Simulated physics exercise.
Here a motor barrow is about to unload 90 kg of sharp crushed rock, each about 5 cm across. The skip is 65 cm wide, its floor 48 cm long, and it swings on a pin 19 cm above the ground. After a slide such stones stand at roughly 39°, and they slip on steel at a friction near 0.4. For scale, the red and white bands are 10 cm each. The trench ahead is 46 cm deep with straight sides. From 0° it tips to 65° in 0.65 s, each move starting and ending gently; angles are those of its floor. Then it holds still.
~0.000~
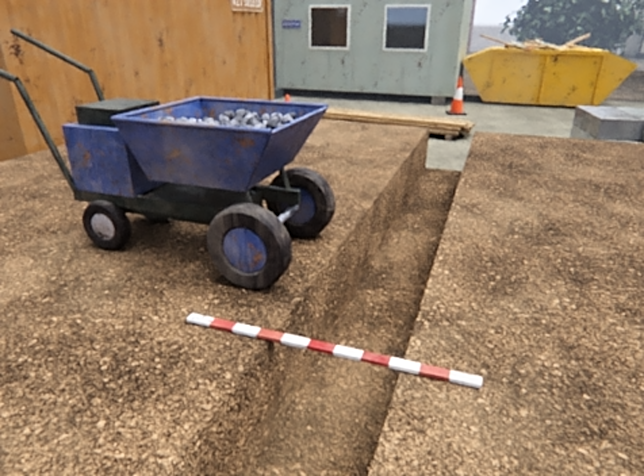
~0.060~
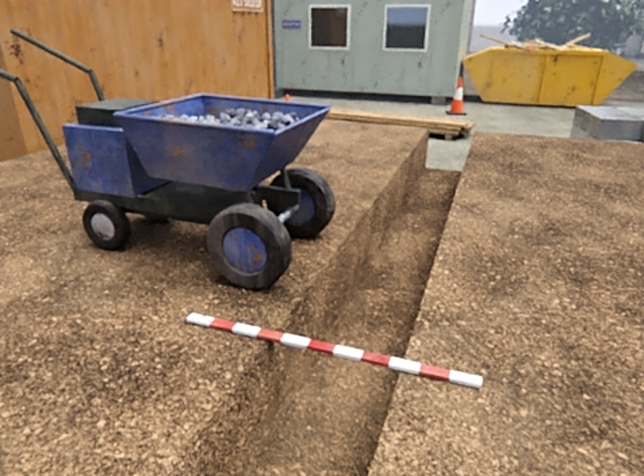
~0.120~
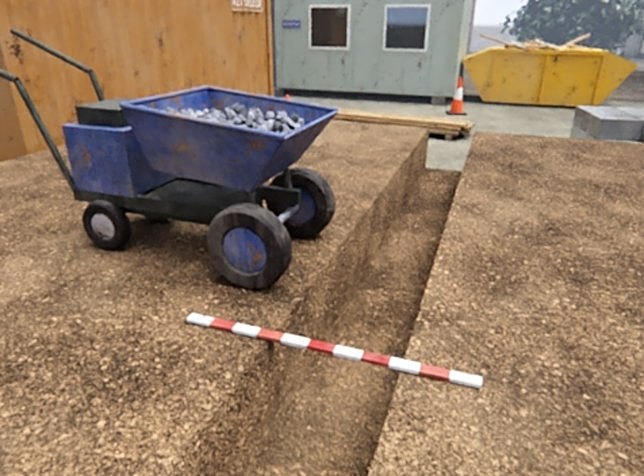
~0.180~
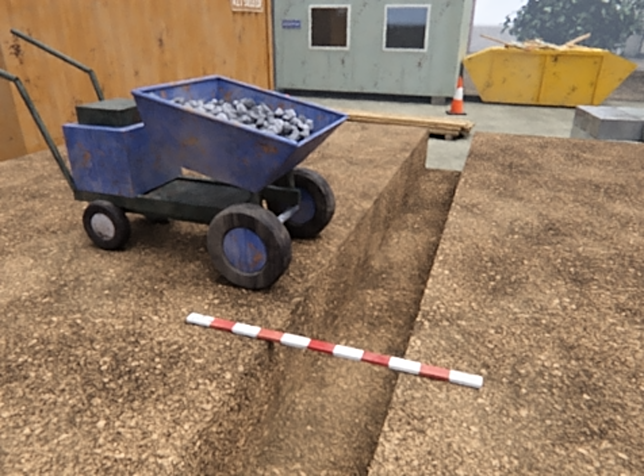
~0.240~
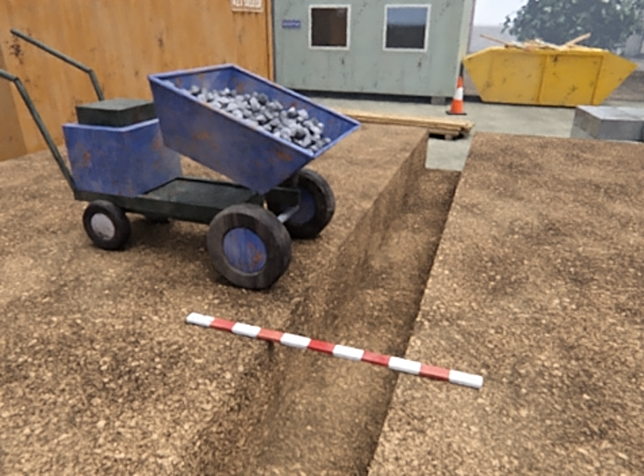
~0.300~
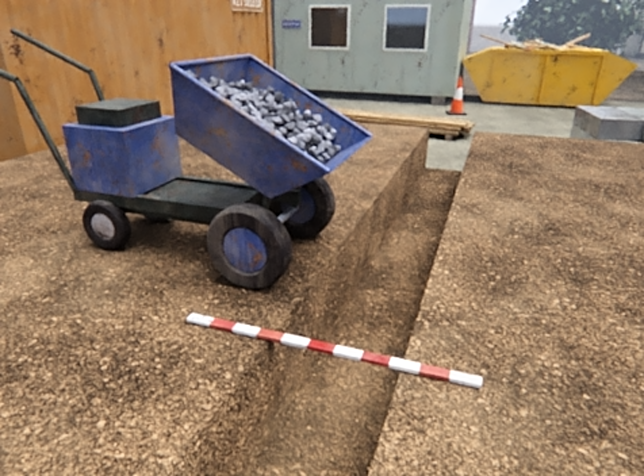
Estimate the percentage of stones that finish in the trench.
About 25 per cent.
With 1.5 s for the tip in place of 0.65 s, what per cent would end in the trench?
Then about 25 per cent.
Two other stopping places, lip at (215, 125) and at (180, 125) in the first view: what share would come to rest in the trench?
First some 45, then 40 per cent.
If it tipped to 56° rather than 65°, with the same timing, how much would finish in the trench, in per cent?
Then about 15 per cent.
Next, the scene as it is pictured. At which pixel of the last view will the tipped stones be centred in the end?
Around (415, 349).
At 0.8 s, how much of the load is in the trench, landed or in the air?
About 10 per cent by then.
After 0.5 s the floor is at 55°; 100 % in the skip; the foremost stones are at (356, 193).
After 0.8 s the floor is at 65°; 88 % in the skip, 10 % in the trench, 2 % past the trench; the foremost stones are at (435, 279).
After 1.1 s the floor is at 65°; 58 % in the skip, 16 % in the trench, 25 % past the trench; the foremost stones are at (583, 327).
After 3.0 s the floor is at 65°; 50 % in the skip, 25 % in the trench, 24 % past the trench; the foremost stones are past the picture's edge.
